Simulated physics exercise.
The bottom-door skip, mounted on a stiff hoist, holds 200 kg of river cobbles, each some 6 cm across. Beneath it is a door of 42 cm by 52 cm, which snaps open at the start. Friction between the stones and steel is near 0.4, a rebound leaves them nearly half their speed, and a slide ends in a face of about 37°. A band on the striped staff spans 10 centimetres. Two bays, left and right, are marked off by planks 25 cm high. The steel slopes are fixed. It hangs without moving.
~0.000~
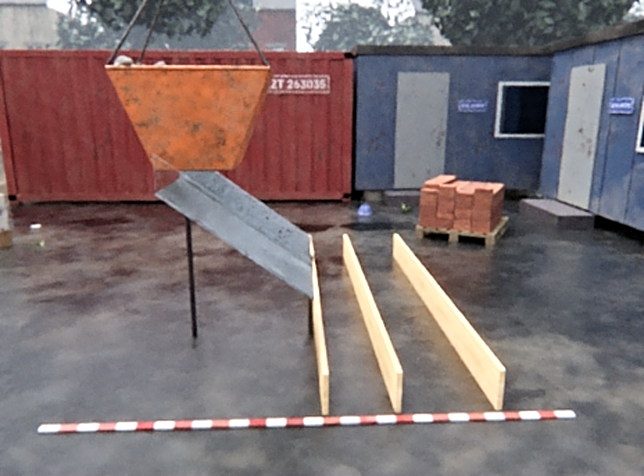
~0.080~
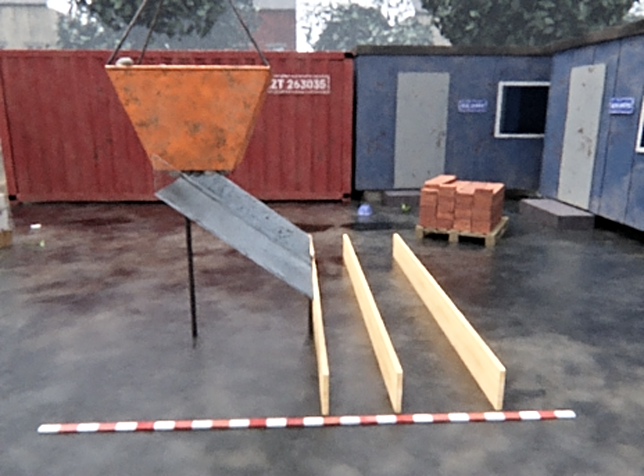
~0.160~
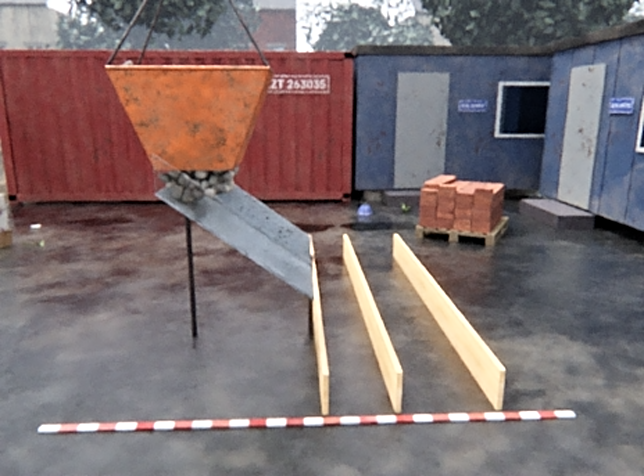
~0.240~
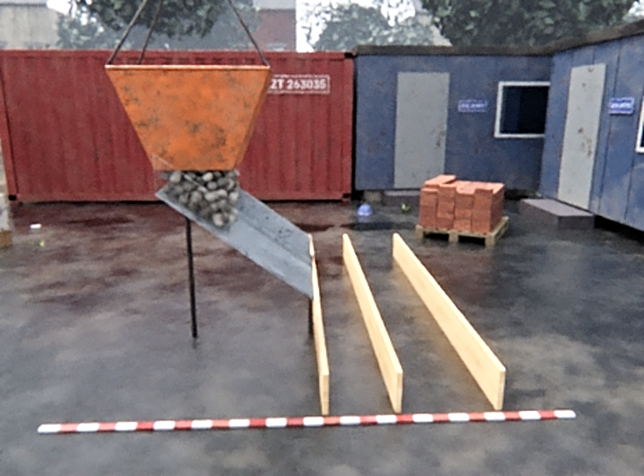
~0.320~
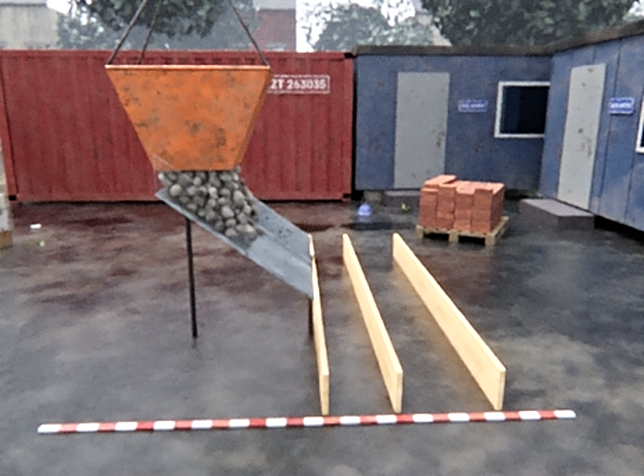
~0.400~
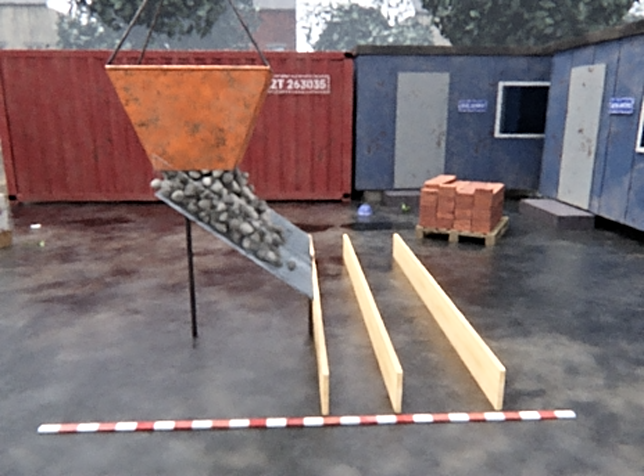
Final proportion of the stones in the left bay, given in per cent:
About 74 per cent.
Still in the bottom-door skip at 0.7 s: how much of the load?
It still holds around 20 per cent.
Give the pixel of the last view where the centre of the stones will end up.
About (363, 353).
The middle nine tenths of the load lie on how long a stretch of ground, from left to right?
Spread, left to right, approx 90 cm.
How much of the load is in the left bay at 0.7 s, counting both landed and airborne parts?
At that moment: About 15 %.
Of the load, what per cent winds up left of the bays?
Near 0 in a hundred.
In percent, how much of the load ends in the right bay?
About 25 per cent.
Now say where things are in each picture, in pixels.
In the first picture, the outlet is at (193, 161); nothing has dropped yet.
In the second picture, the outlet is at (193, 161); 5 % is out.
The third picture shows outlet at (193, 161), the stream shows down to (202, 191); 85 % still inside.
The fourth picture shows outlet at (193, 161), the stream shows down to (227, 217); 71 % still inside.
The fifth picture shows outlet at (193, 161), the stream shows down to (250, 232); 60 % still inside.
The sixth picture shows outlet at (193, 161), the stream shows down to (279, 253); 49 % still inside.
After 0.7 s, 21 % in the bottom-door skip, 61 % on the steel, 5 % falling or lying left of the bays, 13 % falling or lying in the left bay; the stones farthest right are at (383, 337).
After 1.1 s, 0 % in the bottom-door skip, 46 % on the steel, 3 % falling or lying left of the bays, 43 % falling or lying in the left bay, 8 % falling or lying in the right bay; the stones farthest right are at (462, 361).
After 1.7 s, 0 % in the bottom-door skip, 6 % on the steel, 2 % falling or lying left of the bays, 72 % falling or lying in the left bay, 21 % falling or lying in the right bay; the stones farthest right are at (461, 359).
After 2.6 s, 0 % in the bottom-door skip, 1 % falling or lying left of the bays, 74 % falling or lying in the left bay, 26 % falling or lying in the right bay; the stones farthest right are at (460, 356).
After 4.5 s, 0 % in the bottom-door skip, 1 % left of the bays, 74 % in the left bay, 26 % in the right bay; the stones farthest right are at (460, 356).
